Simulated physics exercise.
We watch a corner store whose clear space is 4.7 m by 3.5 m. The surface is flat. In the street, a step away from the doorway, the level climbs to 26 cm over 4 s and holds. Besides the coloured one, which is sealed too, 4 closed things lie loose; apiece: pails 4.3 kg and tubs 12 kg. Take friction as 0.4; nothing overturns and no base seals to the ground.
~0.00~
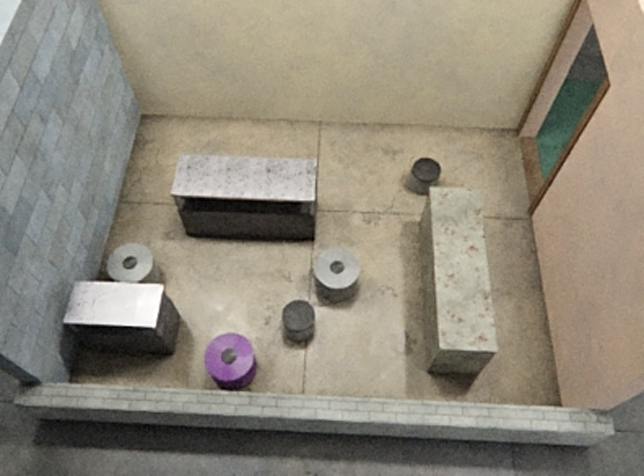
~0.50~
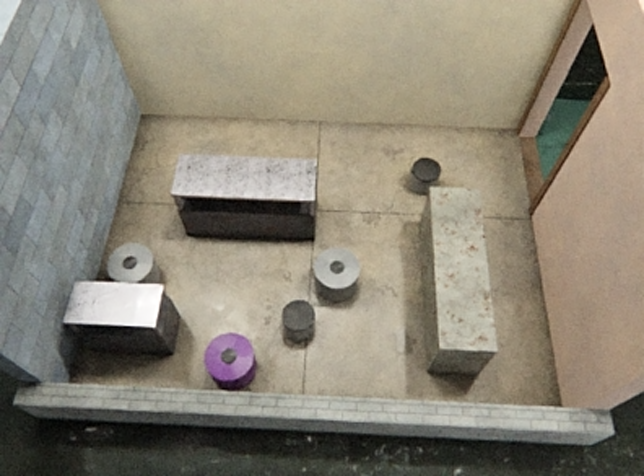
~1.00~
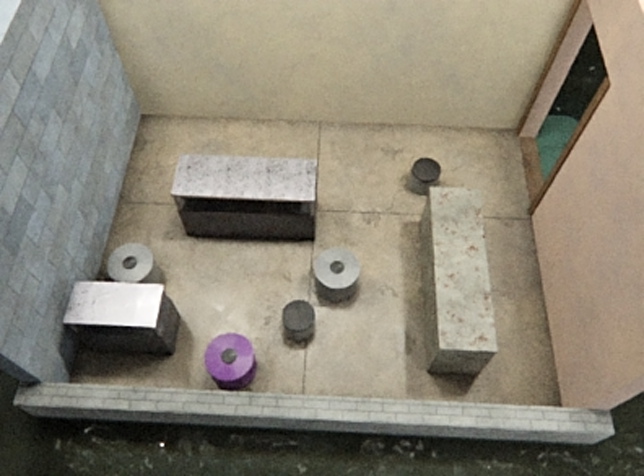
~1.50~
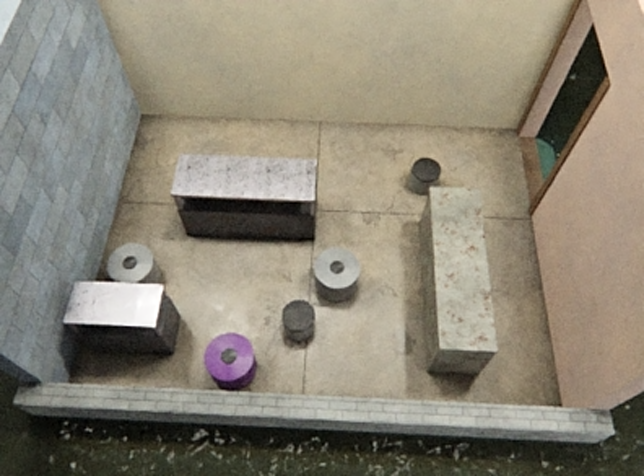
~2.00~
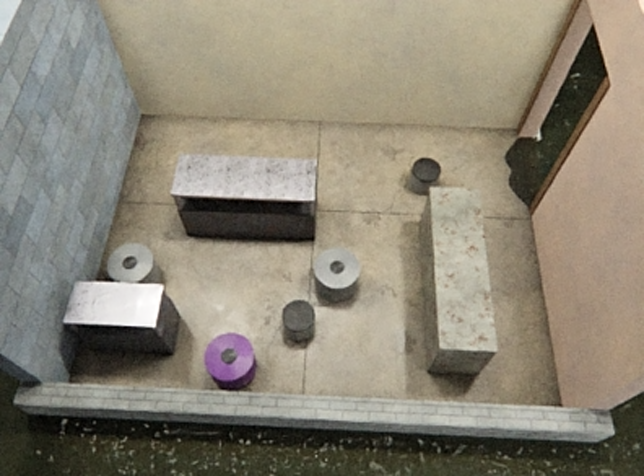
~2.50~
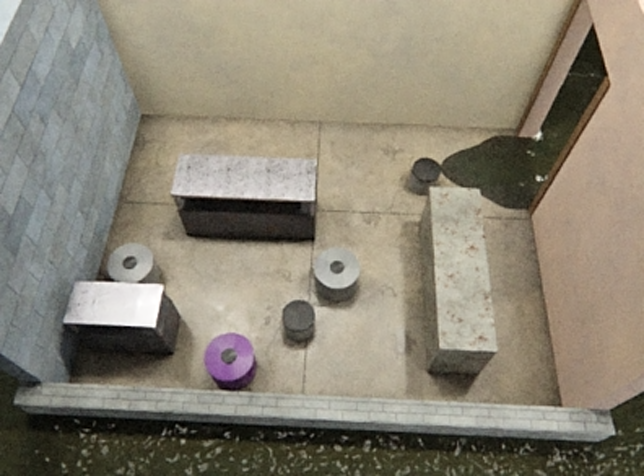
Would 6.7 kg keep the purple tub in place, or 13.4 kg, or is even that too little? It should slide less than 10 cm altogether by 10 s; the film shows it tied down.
Verdict: Neither load is enough.
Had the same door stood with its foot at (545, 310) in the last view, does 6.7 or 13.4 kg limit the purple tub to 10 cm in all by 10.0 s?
Then neither weight holds it.
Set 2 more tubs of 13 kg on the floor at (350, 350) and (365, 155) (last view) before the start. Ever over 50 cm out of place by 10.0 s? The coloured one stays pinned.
In that order: Short of it, past it.
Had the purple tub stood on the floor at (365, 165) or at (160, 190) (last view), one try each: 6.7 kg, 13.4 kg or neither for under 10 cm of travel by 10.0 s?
In that order: Neither is enough; neither is enough.
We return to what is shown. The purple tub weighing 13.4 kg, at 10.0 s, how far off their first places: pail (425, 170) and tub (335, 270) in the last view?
In turn: 250 cm, 30 cm.
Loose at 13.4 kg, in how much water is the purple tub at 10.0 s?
About 8 cm.
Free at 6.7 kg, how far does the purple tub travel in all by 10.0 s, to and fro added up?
About 60 cm.
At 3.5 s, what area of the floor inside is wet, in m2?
Some 3.0 m2.
After 3.5 s the purple tub would be 0 cm from its start with 6.7 kg and 0 cm from its start with 13.4 kg; 0 cm of water round it then.
After 4.5 s the purple tub would be 0 cm from its start with 6.7 kg and 0 cm from its start with 13.4 kg; 0 cm of water round it then.
After 7.0 s the purple tub would be 0 cm from its start with 6.7 kg and 0 cm from its start with 13.4 kg; 1 cm of water round it then.
After 10.0 s the purple tub would be 58 cm from its start with 6.7 kg and 36 cm from its start with 13.4 kg; 8 cm of water round it then.
